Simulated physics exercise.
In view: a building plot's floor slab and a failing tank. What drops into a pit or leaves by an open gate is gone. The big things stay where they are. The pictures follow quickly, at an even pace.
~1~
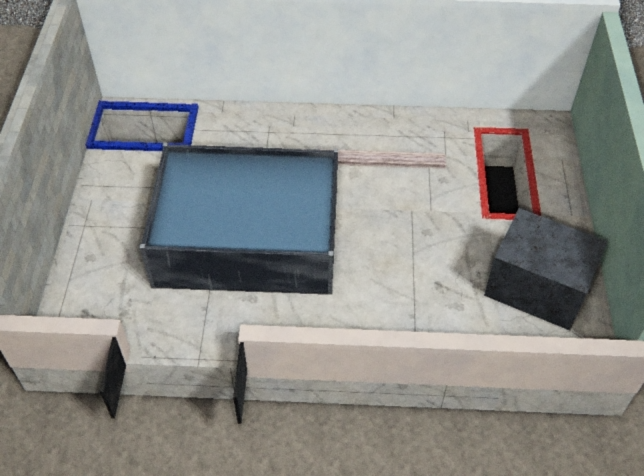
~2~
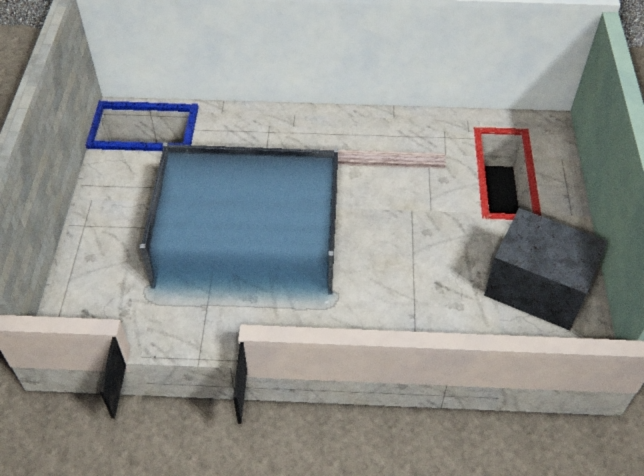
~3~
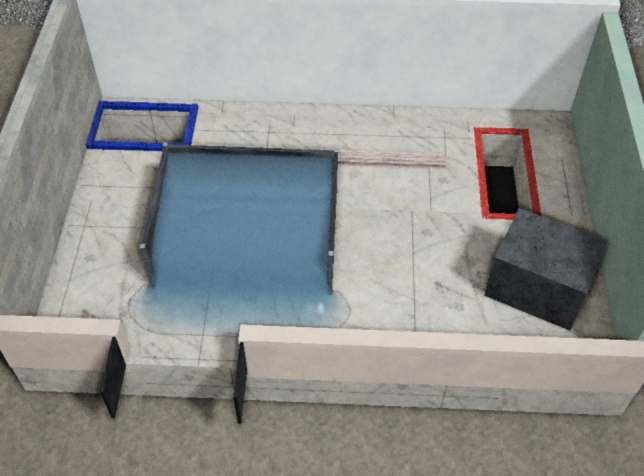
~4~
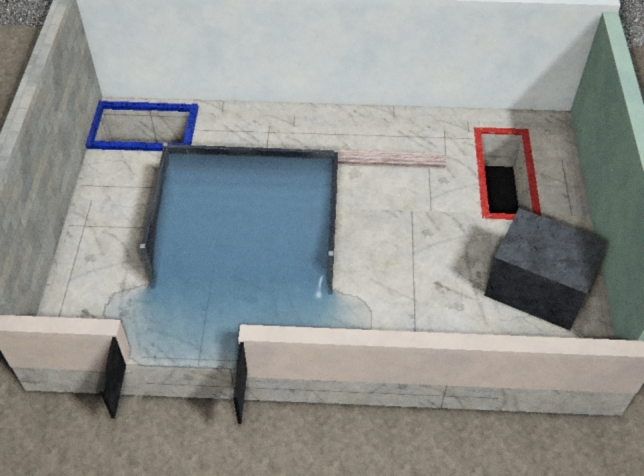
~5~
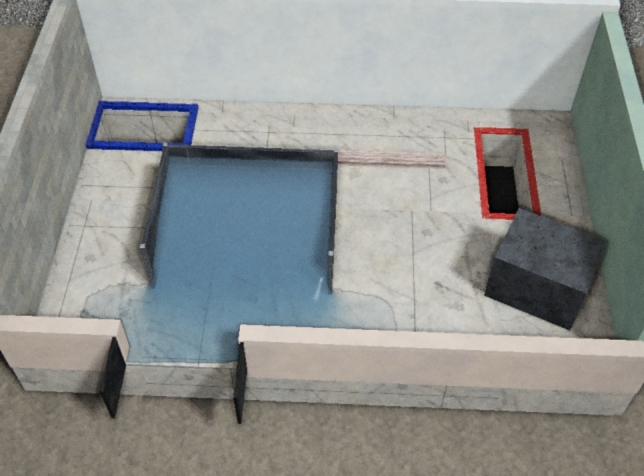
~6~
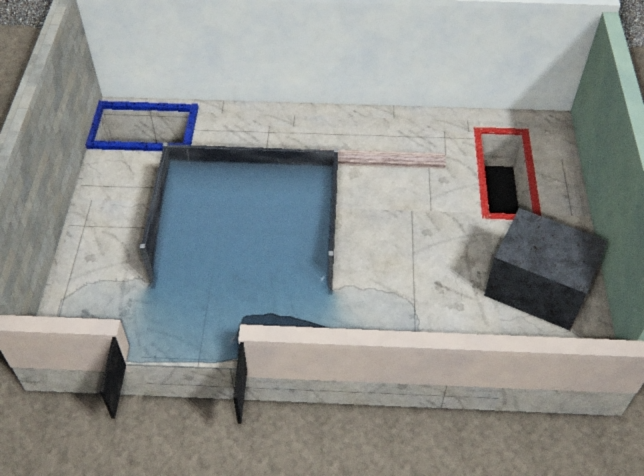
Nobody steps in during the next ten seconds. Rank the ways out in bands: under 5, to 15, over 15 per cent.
In the end: The gate takes more than 15 %; the red pit takes between 5 and 15 %; the blue pit takes less than 5 %.
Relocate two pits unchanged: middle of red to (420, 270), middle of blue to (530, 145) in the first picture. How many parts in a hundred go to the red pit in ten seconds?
Roughly, in per cent: Red 20.
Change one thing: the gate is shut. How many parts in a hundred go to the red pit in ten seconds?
Parts in a hundred: Red 15.
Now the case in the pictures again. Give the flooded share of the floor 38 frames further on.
Near 75 in a hundred.
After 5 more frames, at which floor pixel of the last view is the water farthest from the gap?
At about (572, 365).
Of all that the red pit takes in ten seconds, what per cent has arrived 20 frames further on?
I make it 20 per cent.
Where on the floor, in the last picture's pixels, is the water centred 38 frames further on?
Near (306, 255).
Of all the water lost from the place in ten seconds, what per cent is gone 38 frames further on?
Some 85 per cent.
A moment on, water covers 25 % of the floor; the gate 19 %, the red pit 0 %, the blue pit 0 %.
Next, water covers 40 % of the floor; the gate 32 %, the red pit 0 %, the blue pit 0 %.
Then, water covers 55 % of the floor; the gate 41 %, the red pit 2 %, the blue pit 0 %.
Later, water covers 75 % of the floor; the gate 47 %, the red pit 7 %, the blue pit 0 %.
In the end, water covers 85 % of the floor; the gate 52 %, the red pit 10 %, the blue pit 1 %.
